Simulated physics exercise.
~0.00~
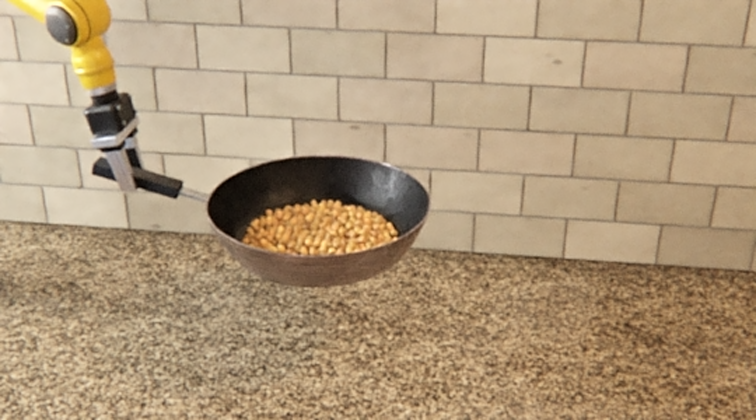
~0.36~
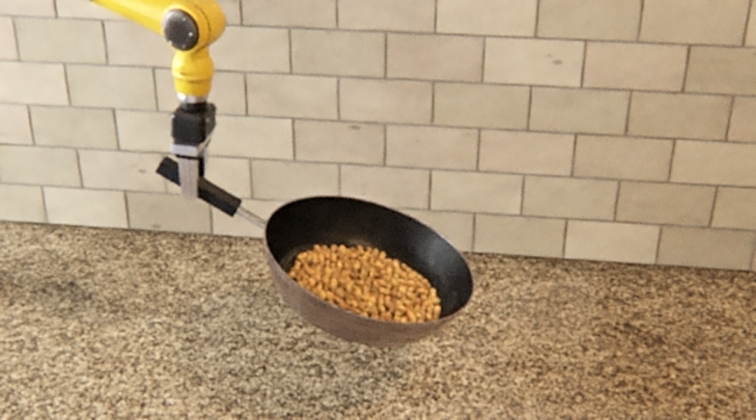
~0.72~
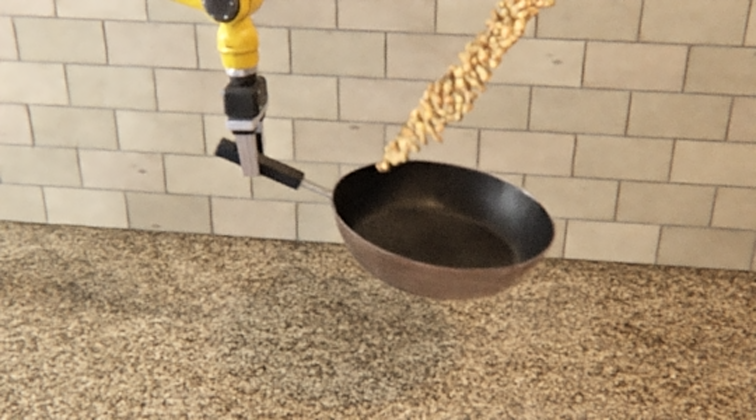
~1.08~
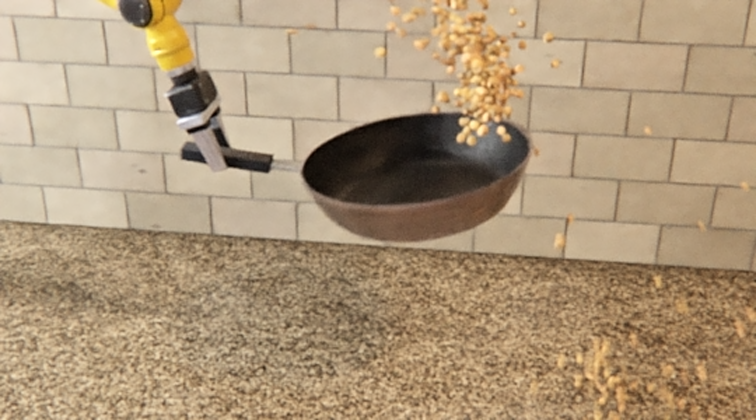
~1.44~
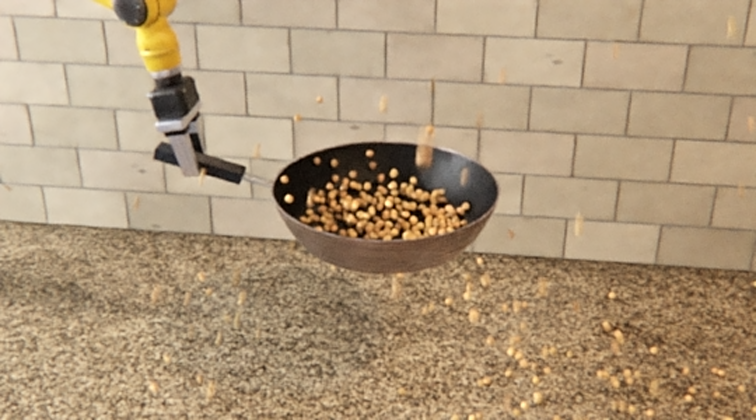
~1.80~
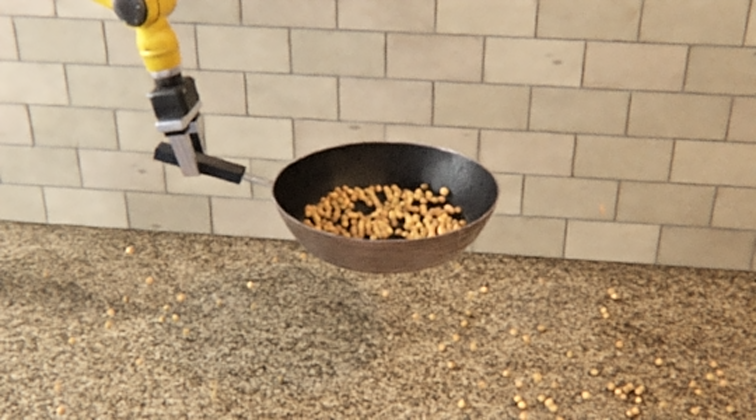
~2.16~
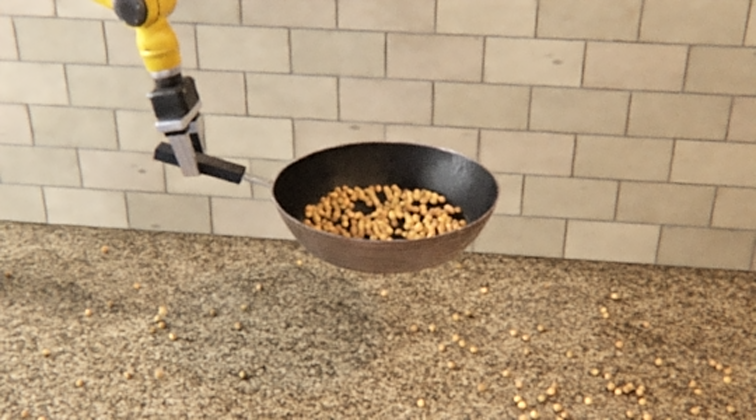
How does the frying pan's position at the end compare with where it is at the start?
The frying pan ends up further to the right than where it begins, at nearly the same height.
